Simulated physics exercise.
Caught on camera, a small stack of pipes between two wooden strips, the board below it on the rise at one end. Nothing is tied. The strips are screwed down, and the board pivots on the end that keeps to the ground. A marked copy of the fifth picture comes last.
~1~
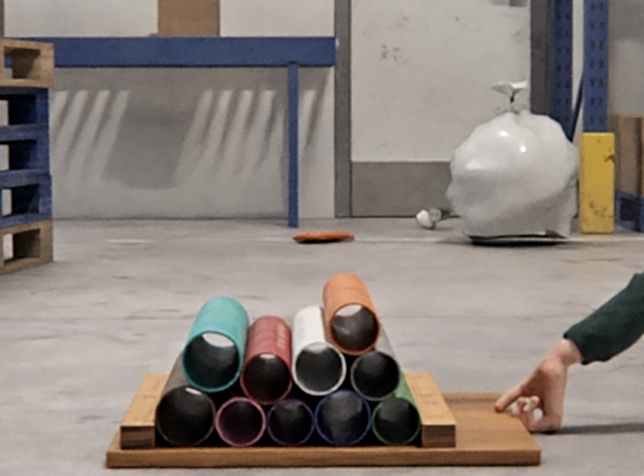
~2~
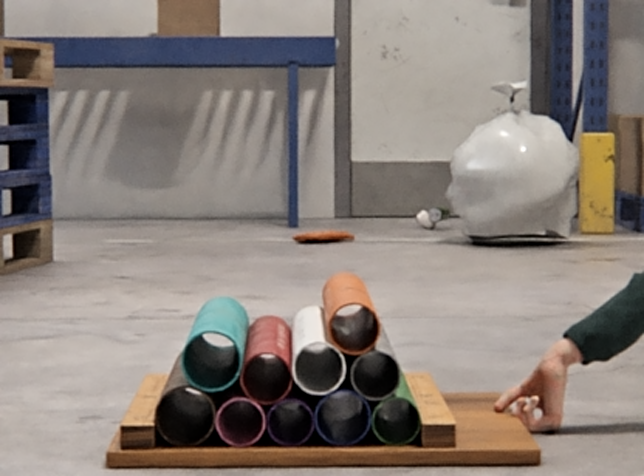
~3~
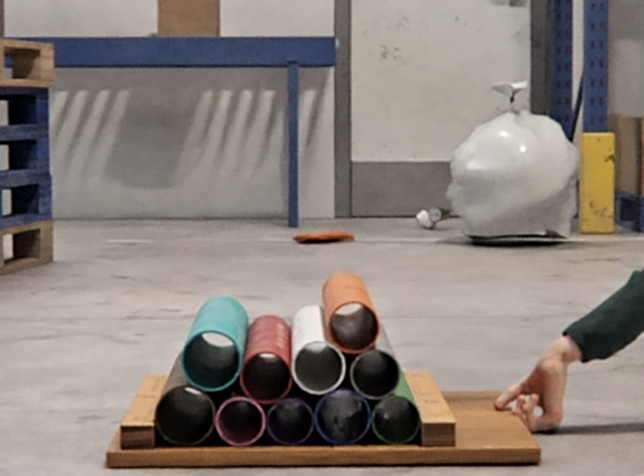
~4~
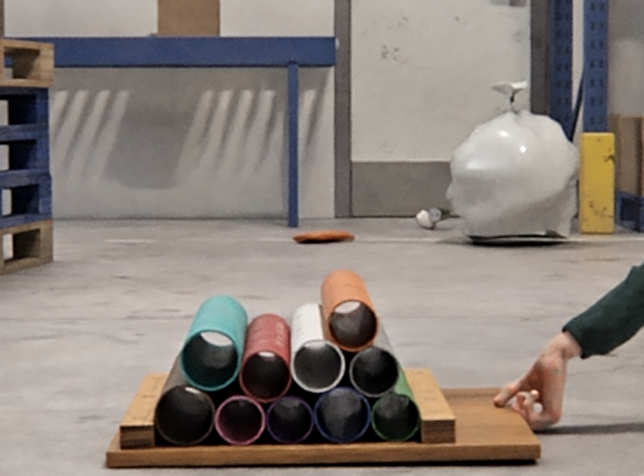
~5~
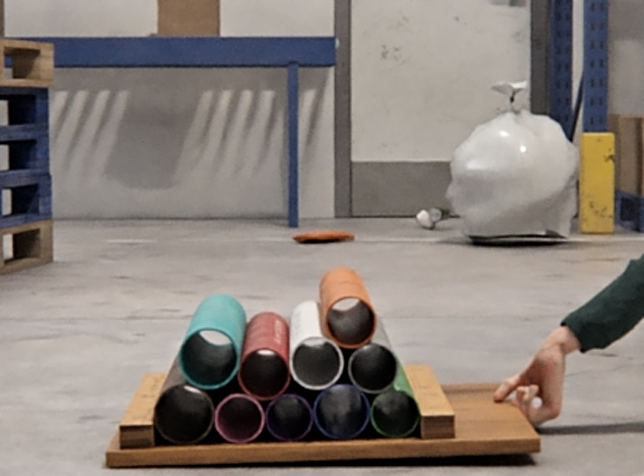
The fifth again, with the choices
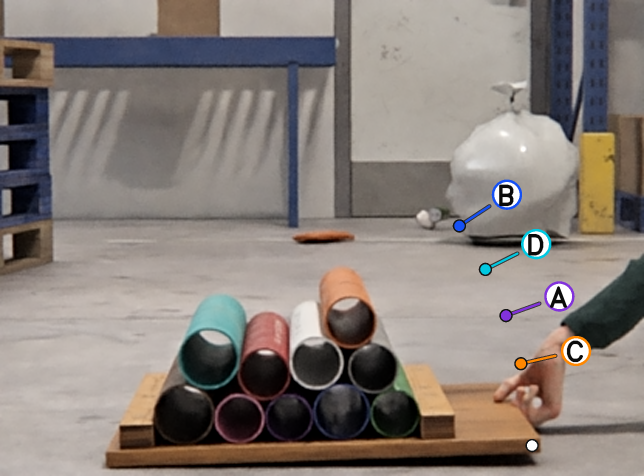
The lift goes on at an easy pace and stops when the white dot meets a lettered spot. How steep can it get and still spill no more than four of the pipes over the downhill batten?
Up to B.
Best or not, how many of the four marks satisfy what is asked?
The number is four.
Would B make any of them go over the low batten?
At B: Yes.
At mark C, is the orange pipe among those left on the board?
Yes.
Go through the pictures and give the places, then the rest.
Turquoise pipe (212, 361); grey pipe (376, 375); white pipe (319, 368), in the first frame.
White pipe (319, 368); orange pipe (354, 328), in the second frame.
Board (321, 414); pink pipe (240, 421), in the third frame.
Board (321, 412); brown pipe (185, 415); pink pipe (240, 420), in the fourth frame.
Board (320, 410); brown pipe (184, 414); pink pipe (240, 418), in the fifth frame.
On the marked copy, A at (506, 315); B at (460, 226); C at (521, 364); D at (486, 270); the white dot at (532, 446).
Following B. Soon after the start, board at 19°.
Later, board at 33°.
In the end, board at 33°, four over the low batten (red, turquoise, white, orange).
As for the rest, A two over the low batten (red, turquoise); C none over the low batten; D four over the low batten (red, turquoise, white, orange).
